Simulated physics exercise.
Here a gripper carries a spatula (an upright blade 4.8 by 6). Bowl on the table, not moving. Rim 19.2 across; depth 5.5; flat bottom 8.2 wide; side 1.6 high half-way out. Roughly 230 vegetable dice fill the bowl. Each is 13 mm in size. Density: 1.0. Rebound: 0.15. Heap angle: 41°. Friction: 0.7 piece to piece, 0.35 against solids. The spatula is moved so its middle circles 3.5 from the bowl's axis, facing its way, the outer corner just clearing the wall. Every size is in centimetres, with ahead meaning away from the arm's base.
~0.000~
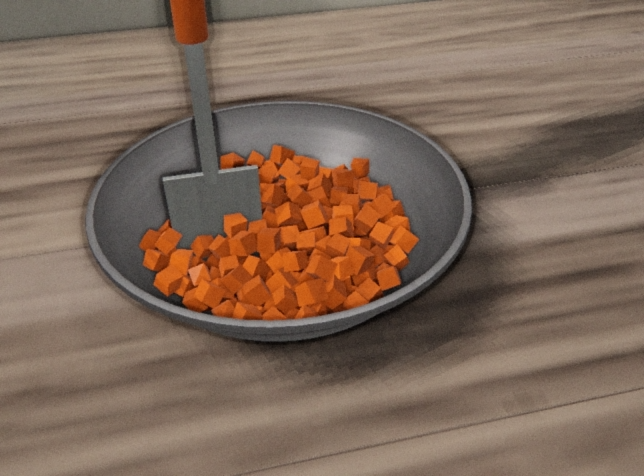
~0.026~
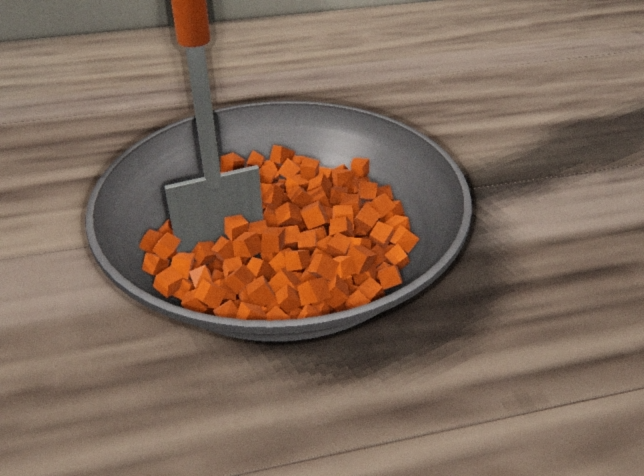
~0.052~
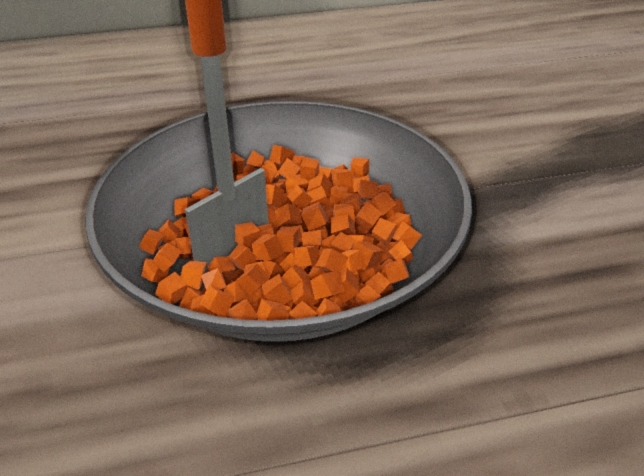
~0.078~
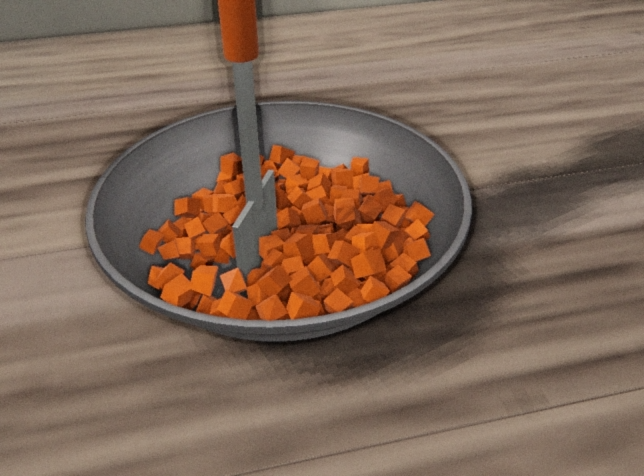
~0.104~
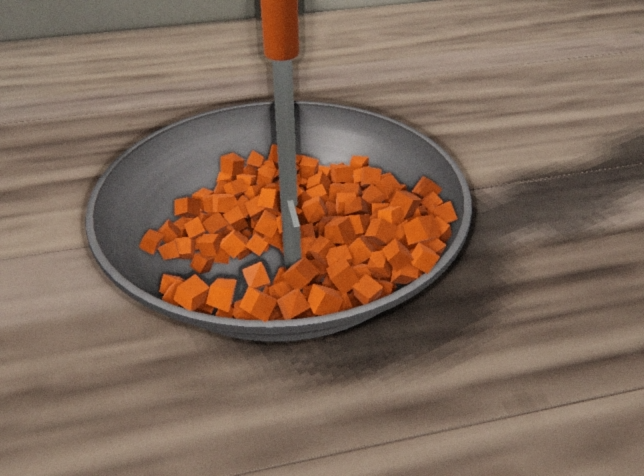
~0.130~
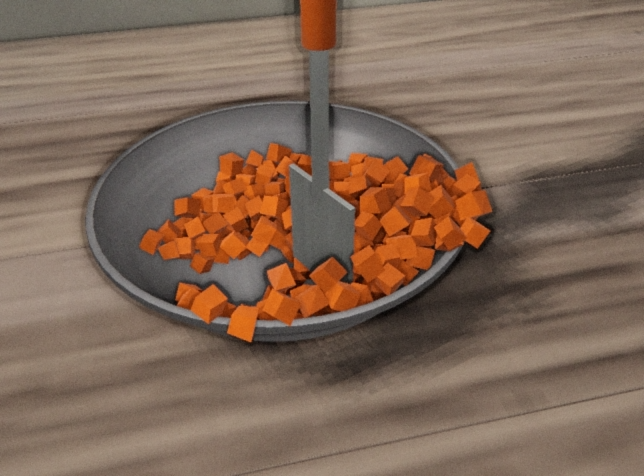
A spatula with an orange handle swept from left to right through a gray bowl of orange cubes, turning as it went and pushing many of them up against the right rim.
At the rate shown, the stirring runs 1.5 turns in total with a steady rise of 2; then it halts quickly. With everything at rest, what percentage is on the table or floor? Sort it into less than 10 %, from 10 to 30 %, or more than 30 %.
It goes in more than 30 %.
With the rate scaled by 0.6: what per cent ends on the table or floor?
Some 20 in a hundred.
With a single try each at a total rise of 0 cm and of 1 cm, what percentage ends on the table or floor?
Near 55 in a hundred, then 45 in a hundred.
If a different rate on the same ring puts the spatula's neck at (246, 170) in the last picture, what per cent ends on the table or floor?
About 20 %.
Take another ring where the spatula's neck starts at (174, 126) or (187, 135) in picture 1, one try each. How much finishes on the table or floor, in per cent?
Near 45 and 50 in a hundred, one try each.
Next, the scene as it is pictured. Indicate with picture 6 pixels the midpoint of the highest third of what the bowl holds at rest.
I'd put it at about (376, 264).
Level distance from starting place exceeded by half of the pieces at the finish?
Something near 11 cm, measured level.
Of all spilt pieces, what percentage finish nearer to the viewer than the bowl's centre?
It comes out near 40 percent.
After 0.28 s, 277° round, highest piece 9 above the table; 179 in the bowl, 28 on the table or floor, 24 in flight or on the tool.
After 0.44 s, 78° round, highest piece 8 above the table; 131 in the bowl, 77 on the table or floor, 23 in flight or on the tool.
After 0.72 s, 180° round, highest piece 5 above the table; 124 in the bowl, 107 on the table or floor.
After 1.42 s, 180° round, highest piece 5 above the table; 124 in the bowl, 107 on the table or floor.
At rest, 124 in the bowl, 107 on the table or floor. That is 46 % on the table or floor.
